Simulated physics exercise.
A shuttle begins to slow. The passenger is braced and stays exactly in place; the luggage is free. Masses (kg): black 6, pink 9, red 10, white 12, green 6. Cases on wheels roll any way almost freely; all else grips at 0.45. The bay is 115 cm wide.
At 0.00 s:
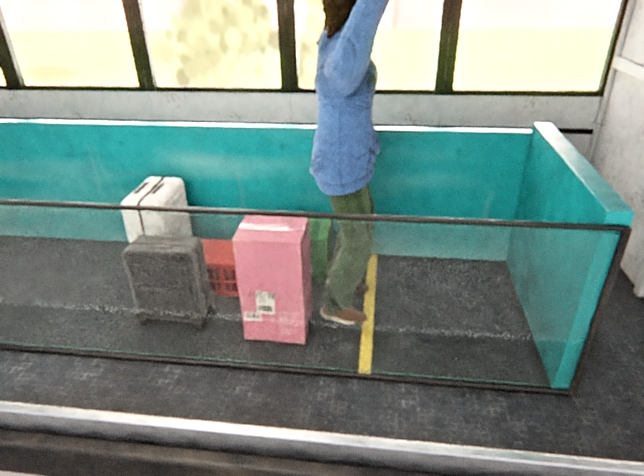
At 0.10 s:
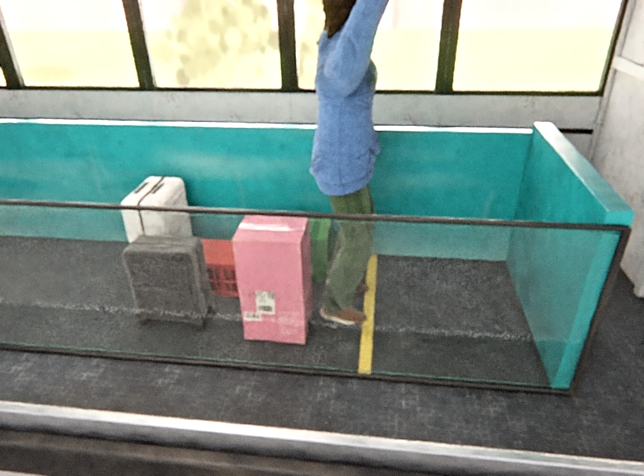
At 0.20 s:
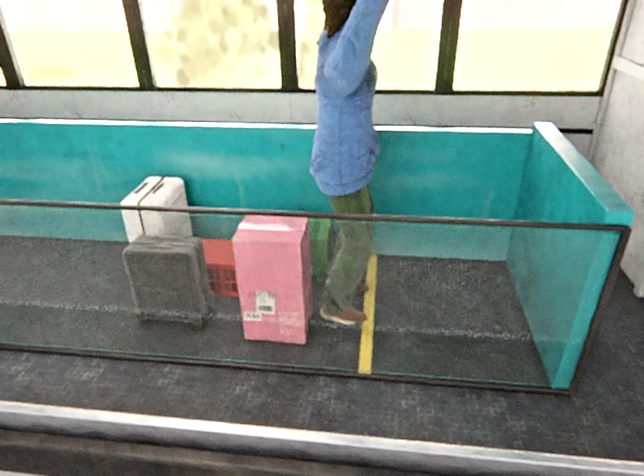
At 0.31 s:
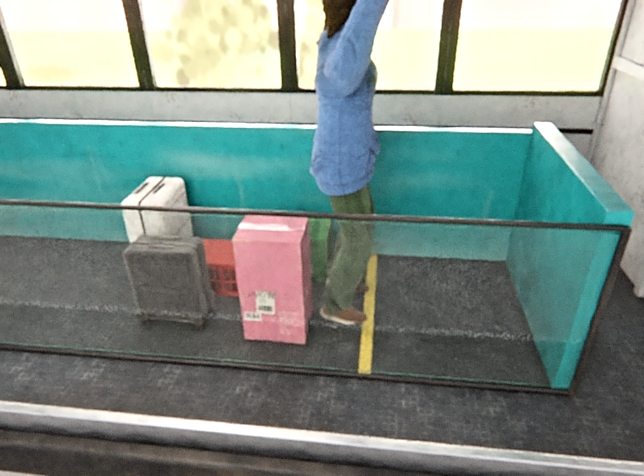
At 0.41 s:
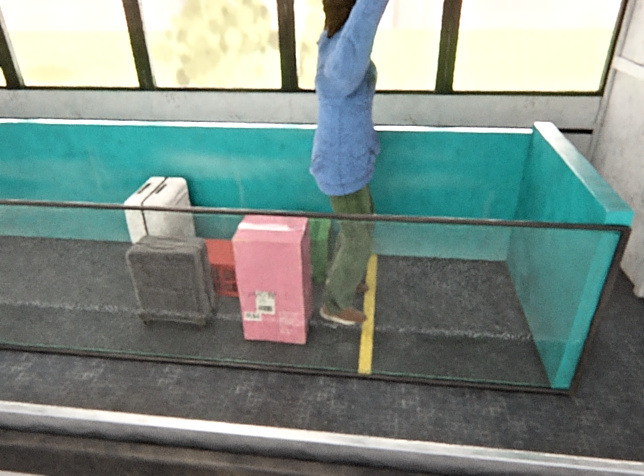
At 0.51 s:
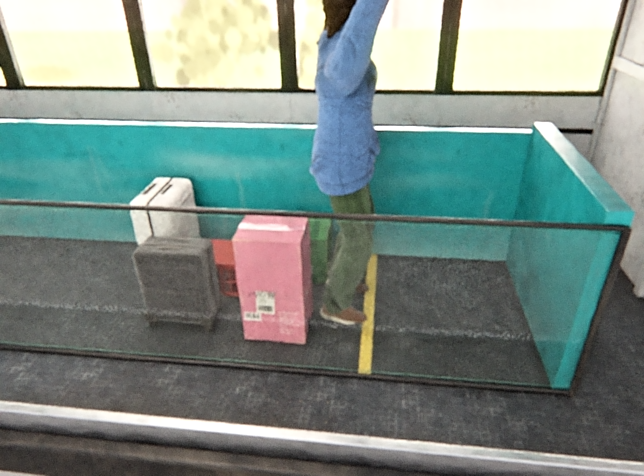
A person stands with raised arms while the white and grey cases roll slightly right.
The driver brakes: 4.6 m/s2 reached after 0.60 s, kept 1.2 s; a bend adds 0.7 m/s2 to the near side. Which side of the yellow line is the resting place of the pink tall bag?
Here the pink tall bag stops short of the yellow line.
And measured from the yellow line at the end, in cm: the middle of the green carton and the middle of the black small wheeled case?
Green carton 20 short, black small wheeled case 70 short.
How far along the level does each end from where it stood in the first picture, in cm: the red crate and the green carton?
About: Red crate 60, green carton 15.
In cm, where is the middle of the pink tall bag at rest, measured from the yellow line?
About 35 cm short of it.
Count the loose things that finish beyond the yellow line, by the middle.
0 of them.
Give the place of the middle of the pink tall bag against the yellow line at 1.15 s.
About 35 cm short of it.
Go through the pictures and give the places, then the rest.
The first picture shows pink tall bag (276, 279), white big wheeled case (161, 230).
The second picture shows pink tall bag (276, 279), white big wheeled case (161, 230).
The third picture shows pink tall bag (276, 279), white big wheeled case (161, 230).
The fourth picture shows pink tall bag (276, 279), white big wheeled case (162, 231).
The fifth picture shows pink tall bag (276, 279), white big wheeled case (164, 231).
The sixth picture shows pink tall bag (276, 279), white big wheeled case (169, 232).
After 0.75 s the pink tall bag is 49 cm short of the yellow line, tilted 0°, near (279, 279) in the last picture's view; the white big wheeled case 119 cm short of the yellow line, tilted 0°.
After 1.15 s the pink tall bag is 37 cm short of the yellow line, tilted 0°, near (300, 284) in the last picture's view.
After 1.65 s the pink tall bag is 36 cm short of the yellow line, tilted 0°, near (300, 285) in the last picture's view.
At rest, 2.5 s, black small wheeled case stops short of the yellow line; pink tall bag stops short of the yellow line; red crate stops short of the yellow line; white big wheeled case stops short of the yellow line; green carton stops short of the yellow line.
